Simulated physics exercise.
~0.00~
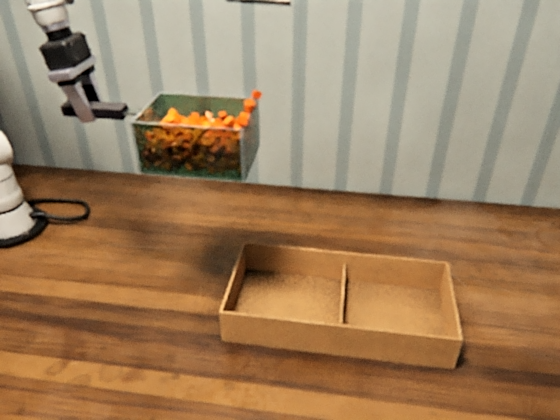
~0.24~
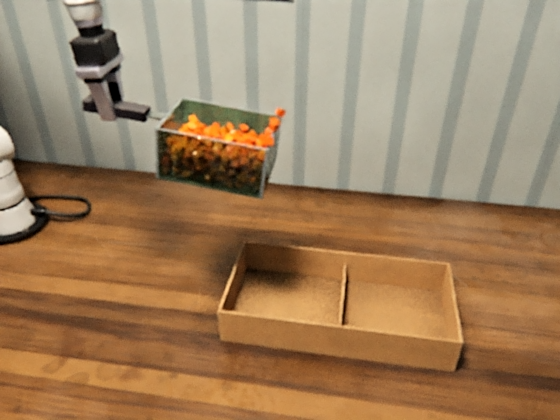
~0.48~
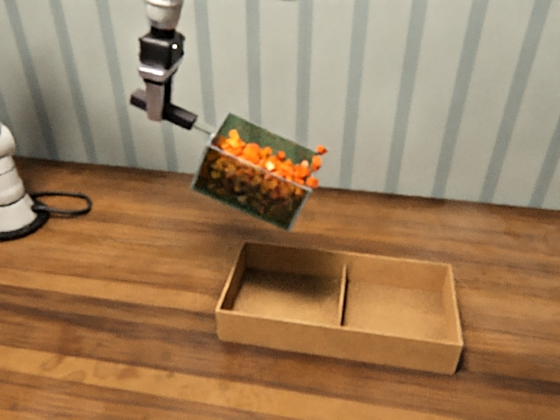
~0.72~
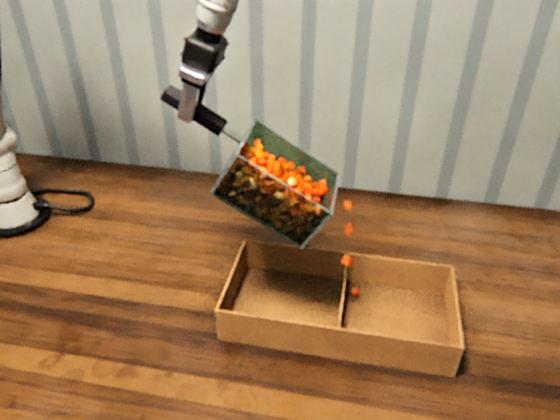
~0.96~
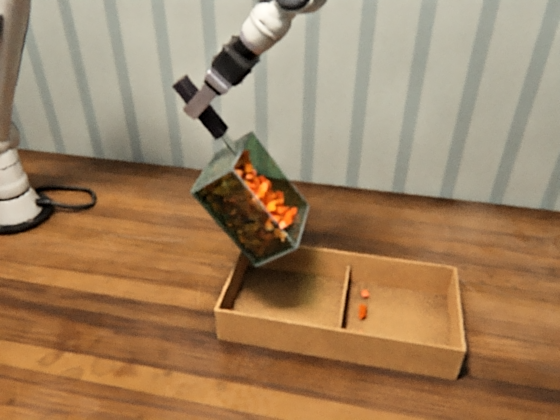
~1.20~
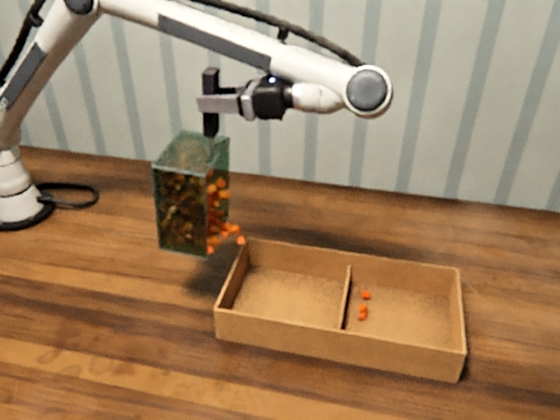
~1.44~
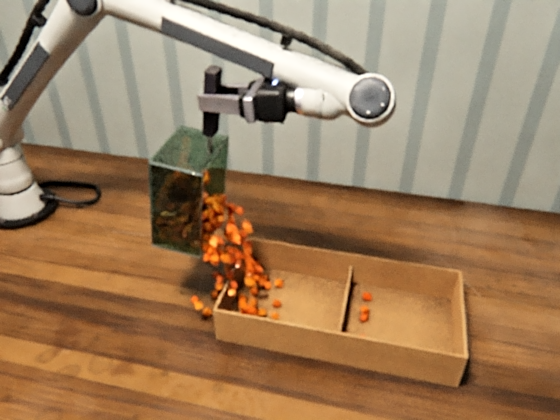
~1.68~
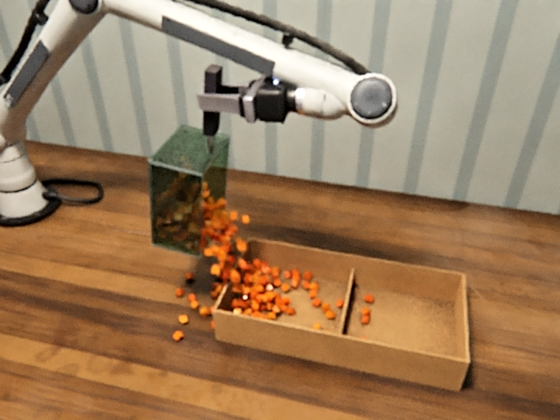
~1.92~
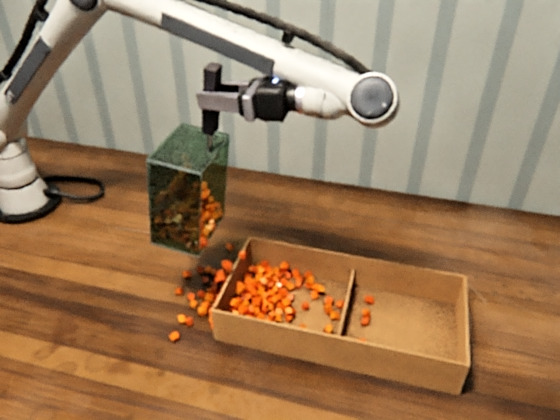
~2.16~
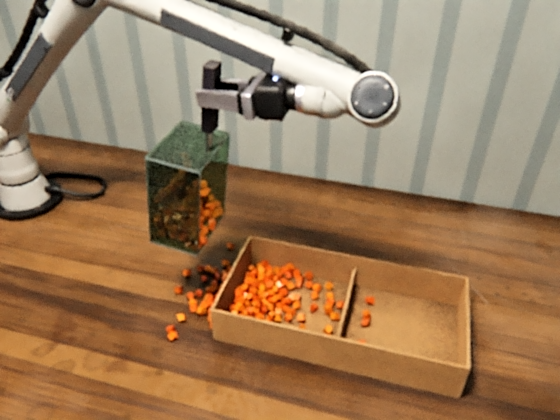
A white and grey robot arm with a black gripper holds a clear, green-tinted box of orange vegetable dice above a striped wooden table, before a pale striped wall, seen from the front and slightly above. An open brown crate with a dividing wall sits on the right. The arm carries the box right and down, tipping it forward, and a few dice drop into the crate's right part. It then swings back left, tilting further, and dice pour into the left part and onto the table. The box stays tipped, still partly full, with dice heaped in the left part.
